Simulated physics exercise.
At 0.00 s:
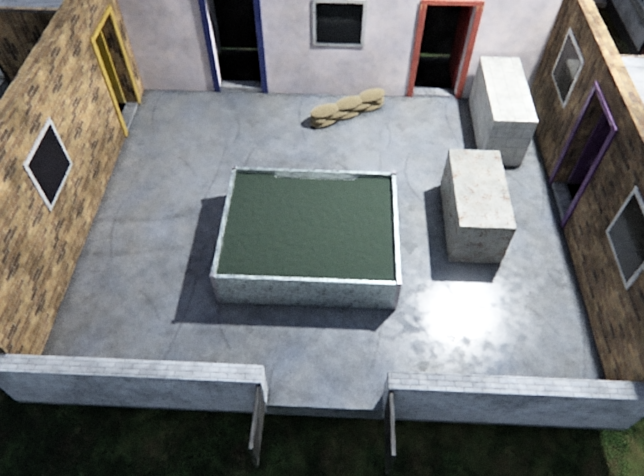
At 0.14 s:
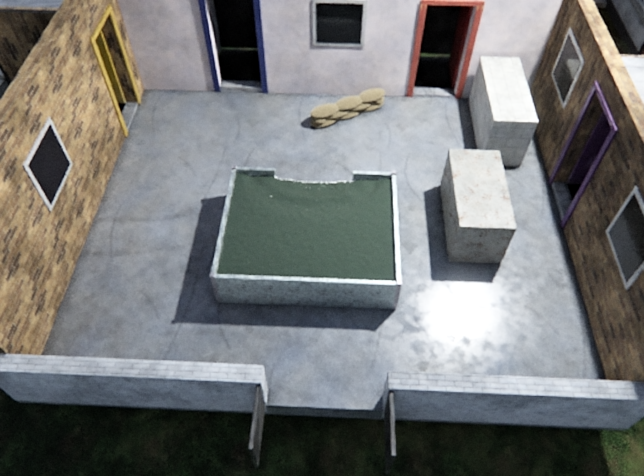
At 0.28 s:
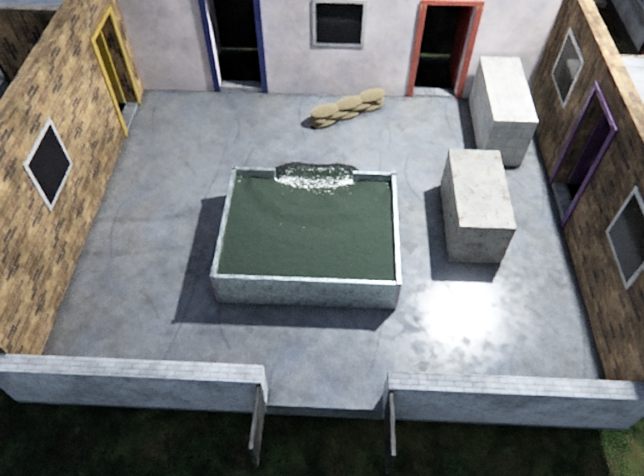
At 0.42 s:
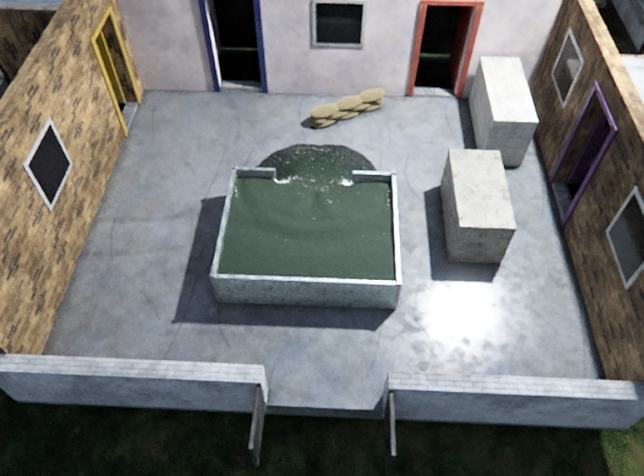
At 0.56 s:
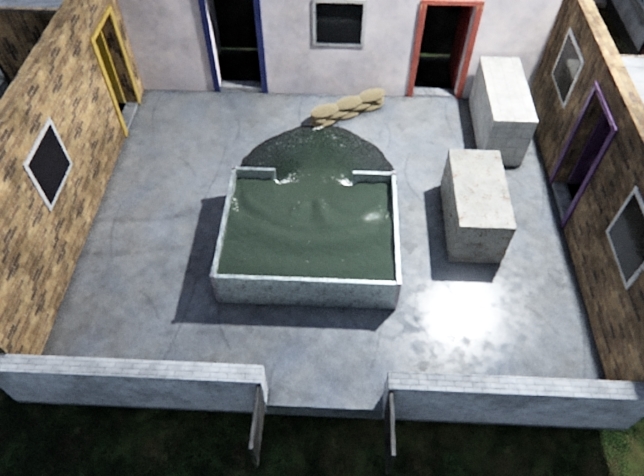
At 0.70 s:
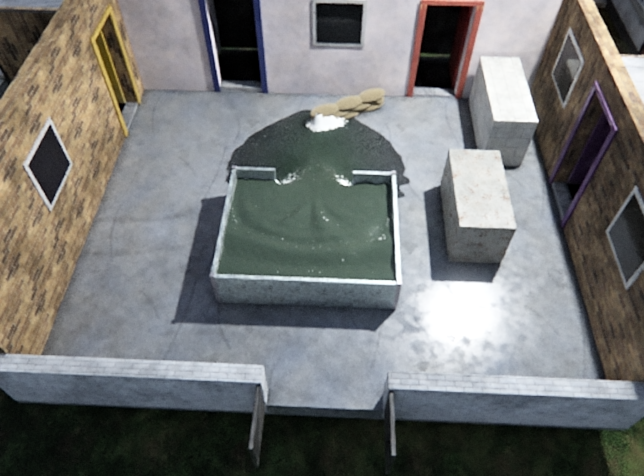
A walled tank of dark green water sat in a paved yard until part of its far wall gave way, and water poured out, fanning across the floor and splashing against the tan sandbags.
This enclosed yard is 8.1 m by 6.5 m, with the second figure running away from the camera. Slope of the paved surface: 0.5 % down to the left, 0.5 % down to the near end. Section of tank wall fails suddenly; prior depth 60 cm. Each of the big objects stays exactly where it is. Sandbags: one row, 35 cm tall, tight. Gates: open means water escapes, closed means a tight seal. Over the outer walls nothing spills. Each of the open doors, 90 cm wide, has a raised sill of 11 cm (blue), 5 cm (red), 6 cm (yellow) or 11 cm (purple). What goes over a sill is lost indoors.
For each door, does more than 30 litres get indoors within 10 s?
Door by door: Blue door - yes; red door - yes; yellow door - yes; purple door - no.
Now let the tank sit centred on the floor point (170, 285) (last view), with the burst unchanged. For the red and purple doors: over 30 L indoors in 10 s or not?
Result - red door does not exceed it, purple door does not exceed it.
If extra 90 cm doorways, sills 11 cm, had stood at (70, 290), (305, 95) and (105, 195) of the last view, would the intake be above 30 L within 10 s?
Result in order - not enough, more than that, not enough.
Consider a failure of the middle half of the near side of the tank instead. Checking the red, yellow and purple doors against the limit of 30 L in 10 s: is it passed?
So red ends up short of it, yellow short of it, purple short of it.
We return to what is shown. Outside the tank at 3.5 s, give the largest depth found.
I'd put it at close to 28 cm.
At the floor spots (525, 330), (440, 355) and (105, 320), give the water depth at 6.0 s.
0, 0, 2 cm.
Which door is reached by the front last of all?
That's the purple door.
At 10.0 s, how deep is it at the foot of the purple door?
I'd put it near 6.5 cm.
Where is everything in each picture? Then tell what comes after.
In the first picture, still water, 60 cm deep, in the tank at (310, 224).
In the second picture, water pours out on the tank's far side and has run 0.8 m, to a hidden place; typically 8 cm deep outside, 60 cm at the tank's back.
In the third picture, water pours out on the tank's far side and has run 1.0 m, to (351, 169); typically 11 cm deep outside, 60 cm at the tank's back.
In the fourth picture, water pours out on the tank's far side and has run 1.4 m, to (342, 149); typically 8 cm deep outside, 60 cm at the tank's back.
In the fifth picture, the front is at (328, 128), 1.9 m from the gap on the tank's far side; 3.7 m2 of floor is under water; 60 cm left at the back of the tank.
In the sixth picture, water pours out on the tank's far side and has run 2.3 m, to (303, 114); typically 5 cm deep outside, 58 cm at the tank's back.
After 1.4 s water covers 20 % of the floor and is deepest (36 cm) near (328, 130); blue door 10 cm at the sill, 0 L in, red door not reached, yellow door not reached, purple door not reached.
After 2.2 s water covers 30 % of the floor and is deepest (35 cm) near (467, 100); blue door 22 cm at the sill, 19 L in, red door 15 cm at the sill, 23 L in, yellow door not reached, purple door not reached.
After 3.5 s water covers 35 % of the floor and is deepest (28 cm) near (153, 91); blue door 18 cm at the sill, 72 L in, red door 18 cm at the sill, 108 L in, yellow door 18 cm at the sill, 32 L in, purple door not reached.
After 6.0 s water covers 60 % of the floor and is deepest (18 cm) near (469, 111); blue door 14 cm at the sill, 102 L in, red door 16 cm at the sill, 249 L in, yellow door 16 cm at the sill, 155 L in, purple door 8 cm at the sill, 0 L in.
After 10.0 s water covers 90 % of the floor and is deepest (14 cm) near (129, 130); blue door 9 cm at the sill, 108 L in, red door 8 cm at the sill, 324 L in, yellow door 14 cm at the sill, 291 L in, purple door 6 cm at the sill, 0 L in.
